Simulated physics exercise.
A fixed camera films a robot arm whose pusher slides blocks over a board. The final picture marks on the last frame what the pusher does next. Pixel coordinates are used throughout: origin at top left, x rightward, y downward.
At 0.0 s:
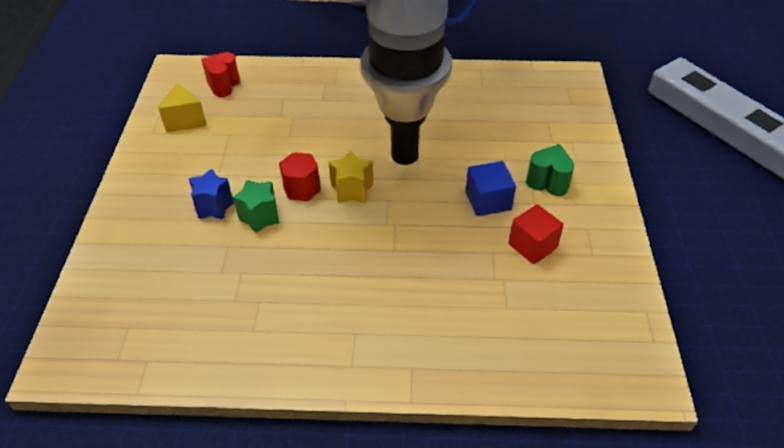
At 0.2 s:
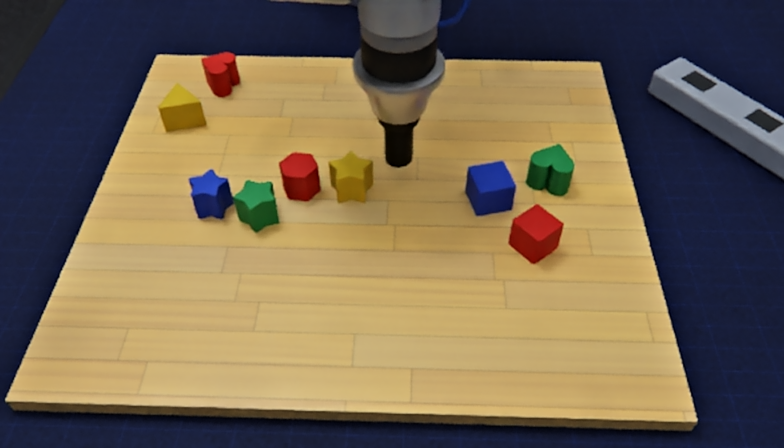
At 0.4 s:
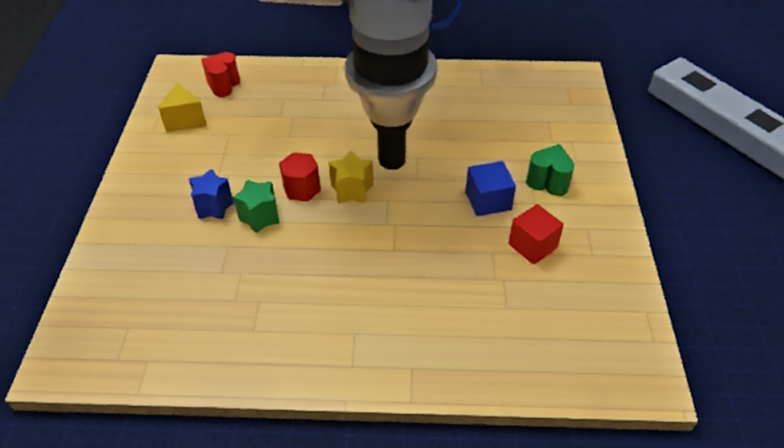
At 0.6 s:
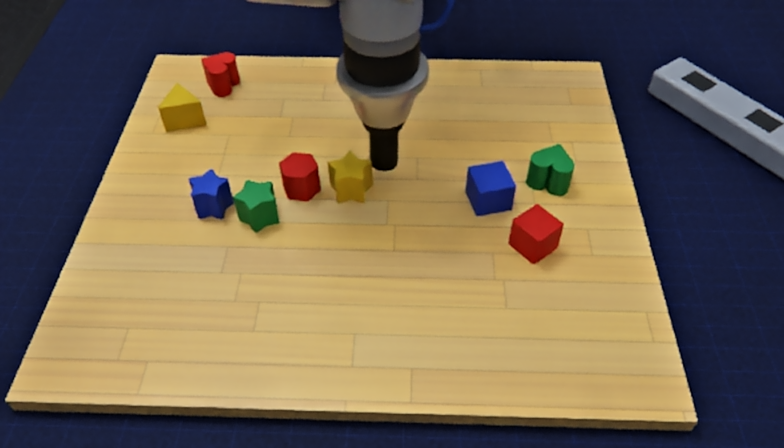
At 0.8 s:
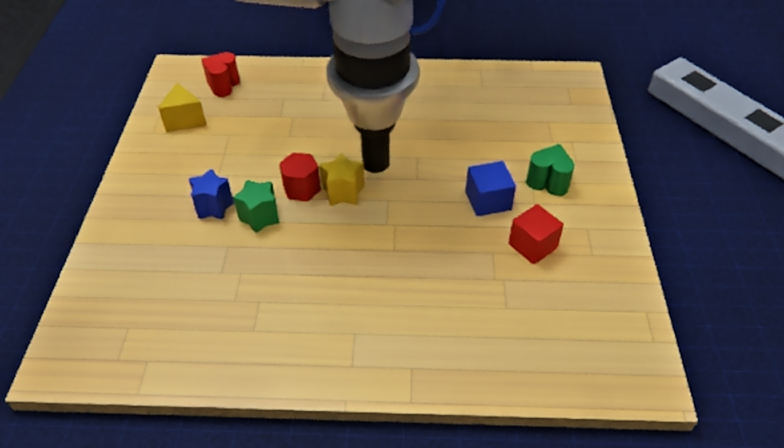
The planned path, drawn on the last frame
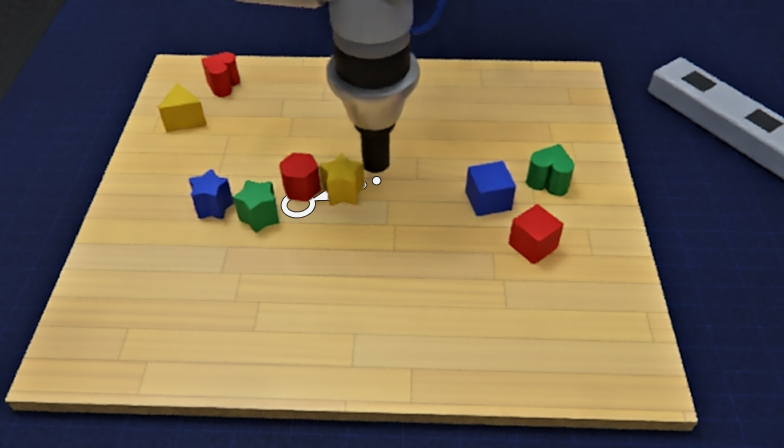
We see colored blocks scattered on a wooden board as a robotic arm with a black tip moves slowly left past the blue cube, then nudges the yellow star slightly left toward the red hexagon while the other blocks stay still.
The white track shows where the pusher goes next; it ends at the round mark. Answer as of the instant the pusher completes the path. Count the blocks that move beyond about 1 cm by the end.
My guess is at least three.
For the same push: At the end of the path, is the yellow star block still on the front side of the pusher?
Yes, that is what happens.
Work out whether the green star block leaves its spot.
From what I can tell, it won't keep its place.
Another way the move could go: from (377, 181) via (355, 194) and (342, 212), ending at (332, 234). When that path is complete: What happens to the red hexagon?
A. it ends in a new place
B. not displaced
A - it ends in a new place.
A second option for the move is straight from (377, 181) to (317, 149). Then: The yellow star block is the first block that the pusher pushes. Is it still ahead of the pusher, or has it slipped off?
The block gets away.
Drawn move, from (377, 181) directly to (298, 204).
What follows on the original path. Halfway along, pusher (336, 175); green star block (250, 194), turned 15° anticlockwise; red hexagon (275, 168), turned 50° clockwise; yellow star block (302, 184), turned 15° anticlockwise.
At the end, pusher (296, 188); blue star block still; green star block (237, 199); red hexagon (269, 168), turned 65° clockwise; yellow star block (274, 199).
